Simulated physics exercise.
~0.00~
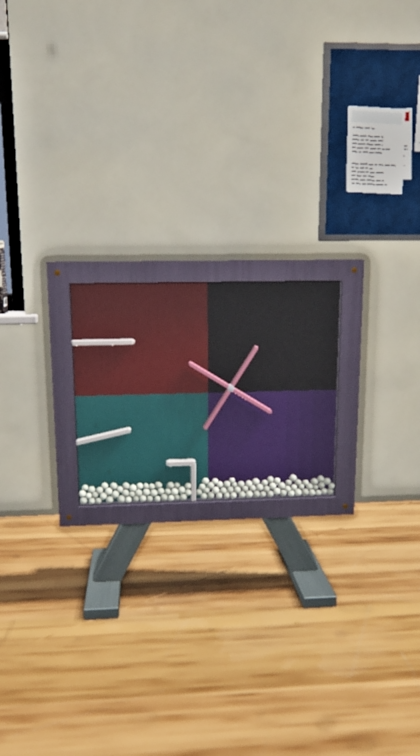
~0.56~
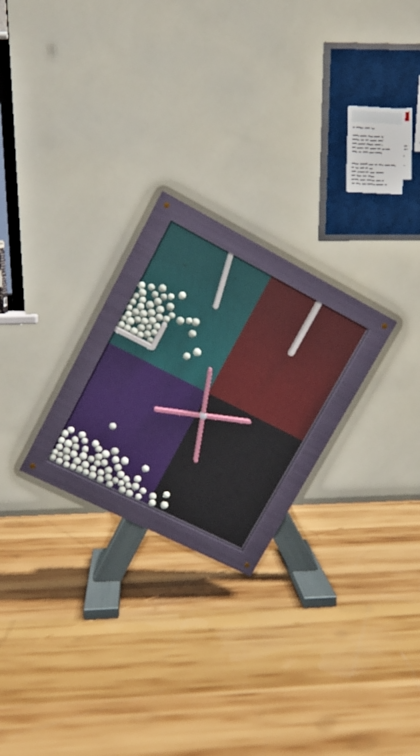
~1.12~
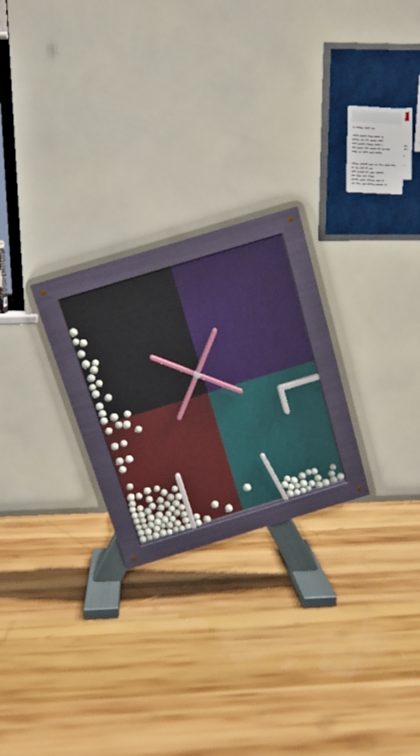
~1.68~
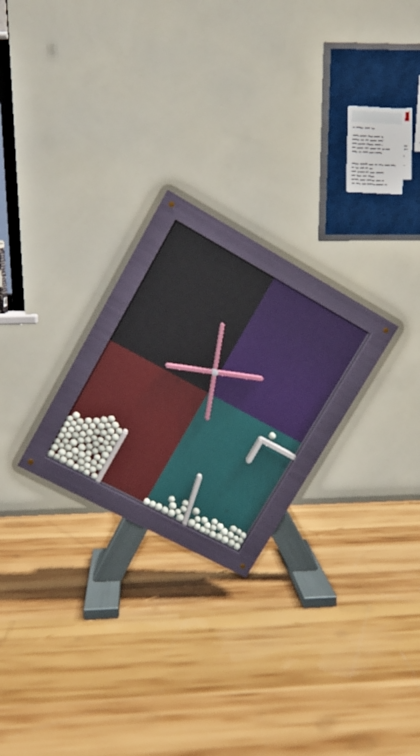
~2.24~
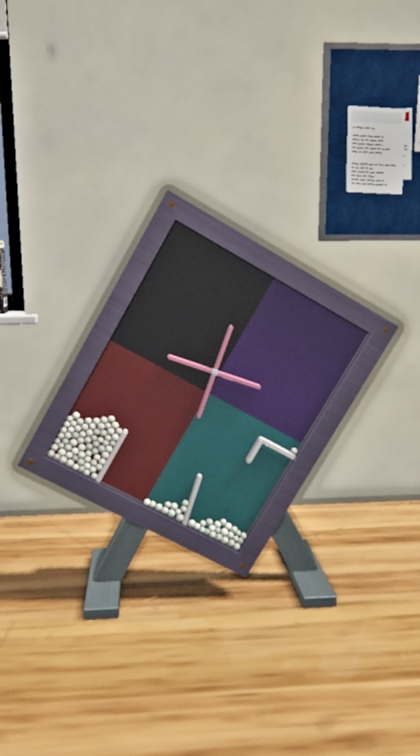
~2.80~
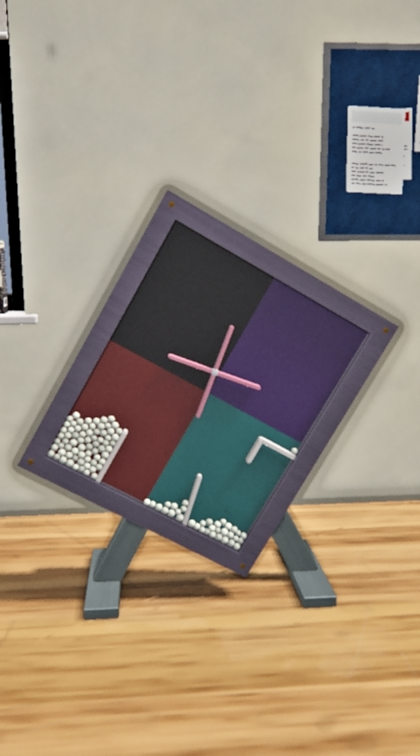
White balls along the bottom of a framed, four-coloured box tumbled past its pink cross and small ledges as the box turned clockwise, and they settled with the larger pile in the red corner and the rest along the turquoise edge.
